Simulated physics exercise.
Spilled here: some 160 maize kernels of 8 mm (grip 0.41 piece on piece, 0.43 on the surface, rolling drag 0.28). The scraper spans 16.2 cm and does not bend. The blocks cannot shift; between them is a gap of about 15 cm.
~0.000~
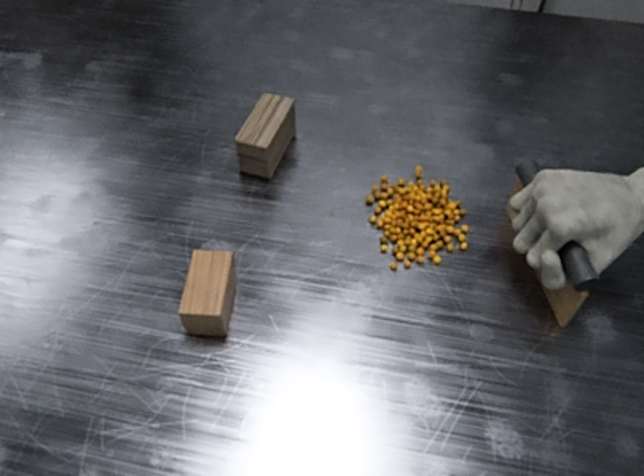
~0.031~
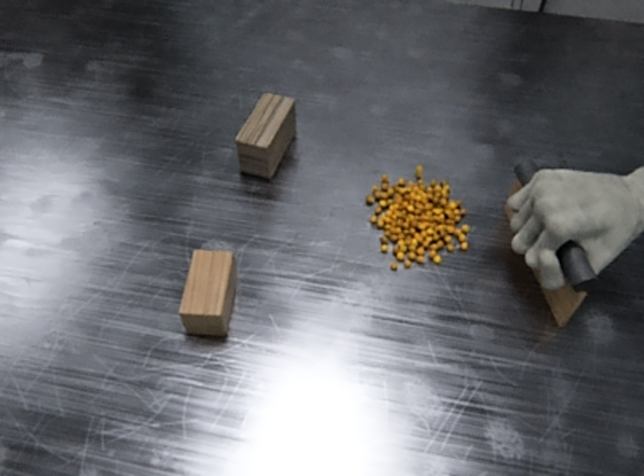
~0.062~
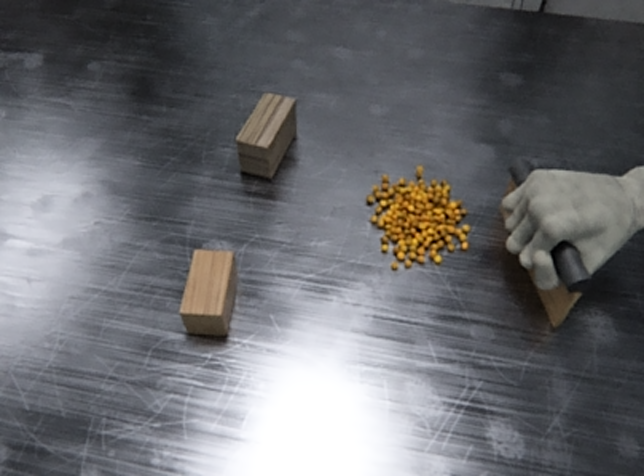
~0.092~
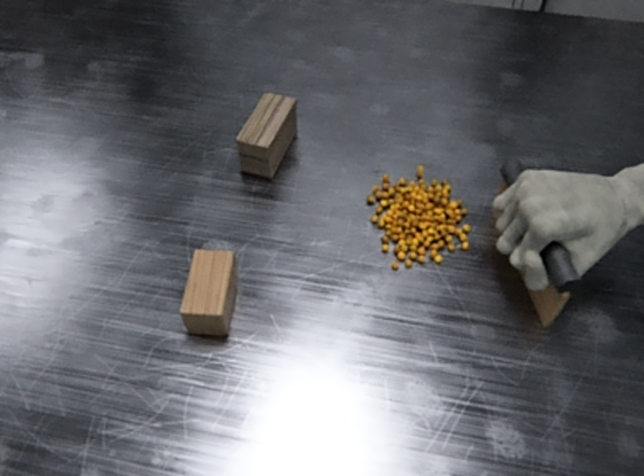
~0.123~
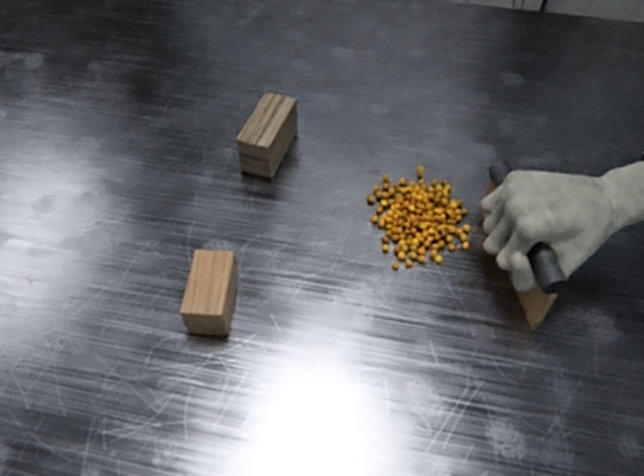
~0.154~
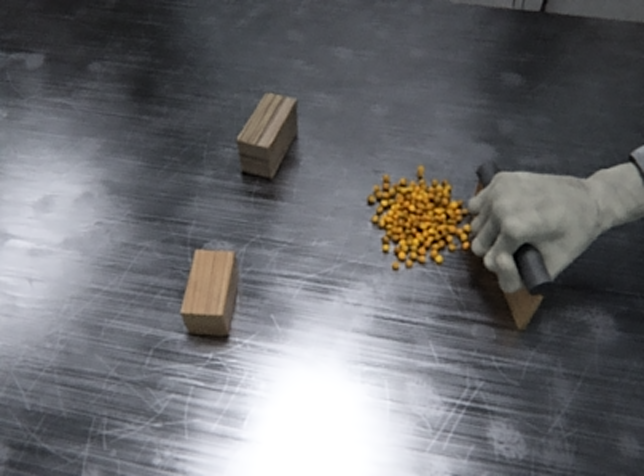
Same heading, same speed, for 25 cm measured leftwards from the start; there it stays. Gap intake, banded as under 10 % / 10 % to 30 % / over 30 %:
Gap share, I'd say: Scant.
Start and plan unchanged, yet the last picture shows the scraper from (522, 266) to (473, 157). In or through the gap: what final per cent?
0 %.
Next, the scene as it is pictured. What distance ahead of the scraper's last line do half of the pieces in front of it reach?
I'd estimate near 3 centimetres.
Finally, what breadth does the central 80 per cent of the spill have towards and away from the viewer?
Estimate: Close to 14 cm.
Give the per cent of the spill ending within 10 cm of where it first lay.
Some 45 per cent.
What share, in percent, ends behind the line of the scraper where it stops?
Roughly 50 %.
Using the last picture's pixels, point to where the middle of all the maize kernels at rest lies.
Centre: Close to (307, 221).
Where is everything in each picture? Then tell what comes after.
In the first frame, scraper from (580, 297) to (521, 180); moved 0.0 cm; 0 pieces shifted; middle of the spill at (417, 212); block at (207, 281); block at (265, 119).
In the second frame, scraper from (578, 297) to (519, 180); moved 0.2 cm; 0 pieces shifted; middle of the spill at (417, 212).
In the third frame, scraper from (572, 298) to (514, 180); moved 0.8 cm; 0 pieces shifted; middle of the spill at (418, 212).
In the fourth frame, scraper from (563, 298) to (506, 181); moved 1.9 cm; 0 pieces shifted; middle of the spill at (418, 212).
In the fifth frame, scraper from (549, 299) to (494, 181); moved 3.2 cm; 0 pieces shifted; middle of the spill at (419, 212).
In the sixth frame, scraper from (535, 300) to (483, 182); moved 4.6 cm; 0 pieces shifted; middle of the spill at (419, 212); block at (209, 281); block at (267, 119). Its speed is about 0.44 m/s, heading 16 degrees towards the viewer.
Then, at 0.41 s, scraper 16 cm from its start, spill 14 cm wide; held up before the blocks 100 %.
After 0.67 s, scraper 26 cm from its start, spill 17 cm wide; held up before the blocks 100 %.
After 0.89 s, scraper 26 cm from its start, spill 17 cm wide; in or through the gap 5 %, held up before the blocks 95 %.
In the end, at 1.1 s, in or through the gap 5 %, round the near block 0 %, round the far block 0 %, held up before the blocks 95 %.
